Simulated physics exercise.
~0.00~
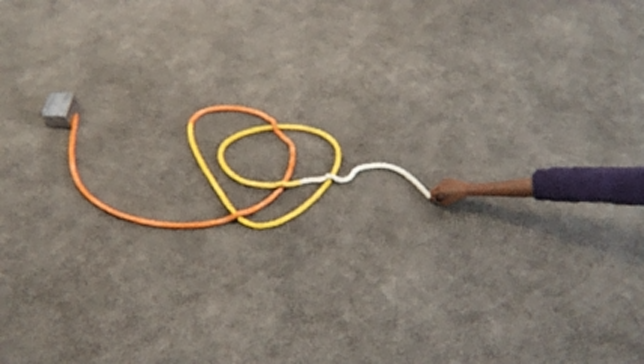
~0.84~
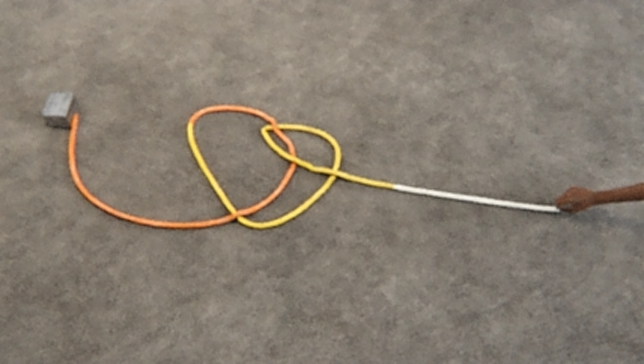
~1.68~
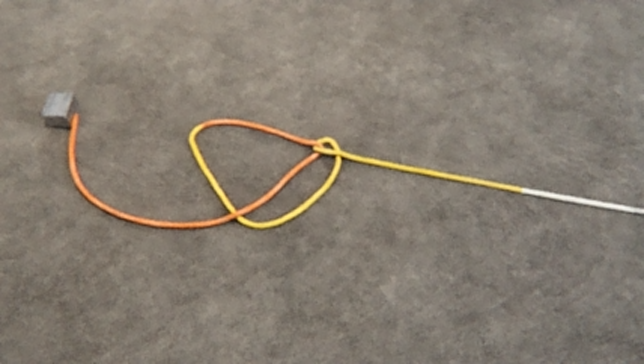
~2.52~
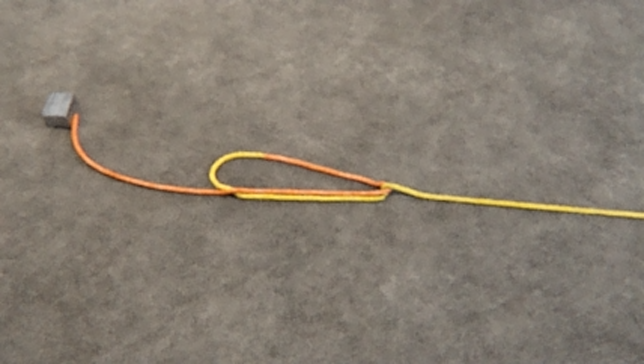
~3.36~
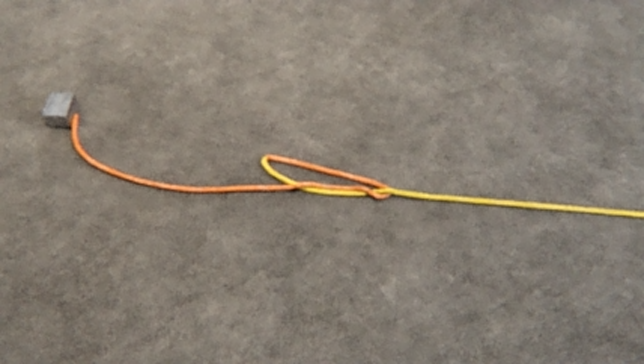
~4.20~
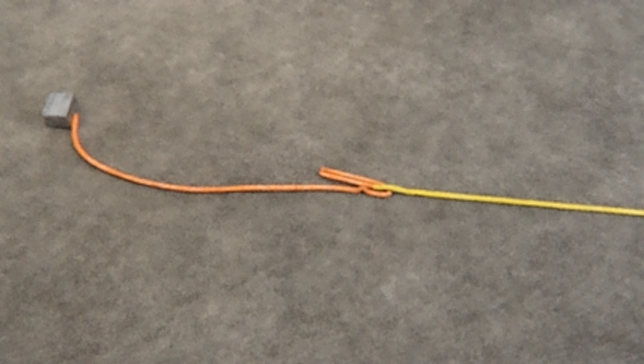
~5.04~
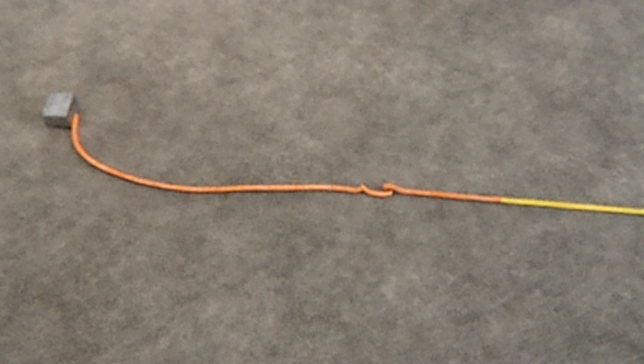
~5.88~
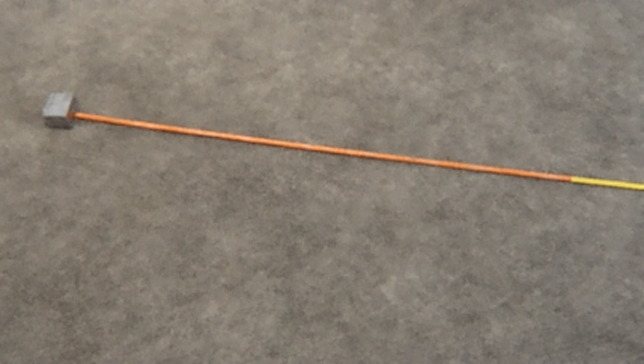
A looped rope is pulled right by a hand until it runs straight without knotting.
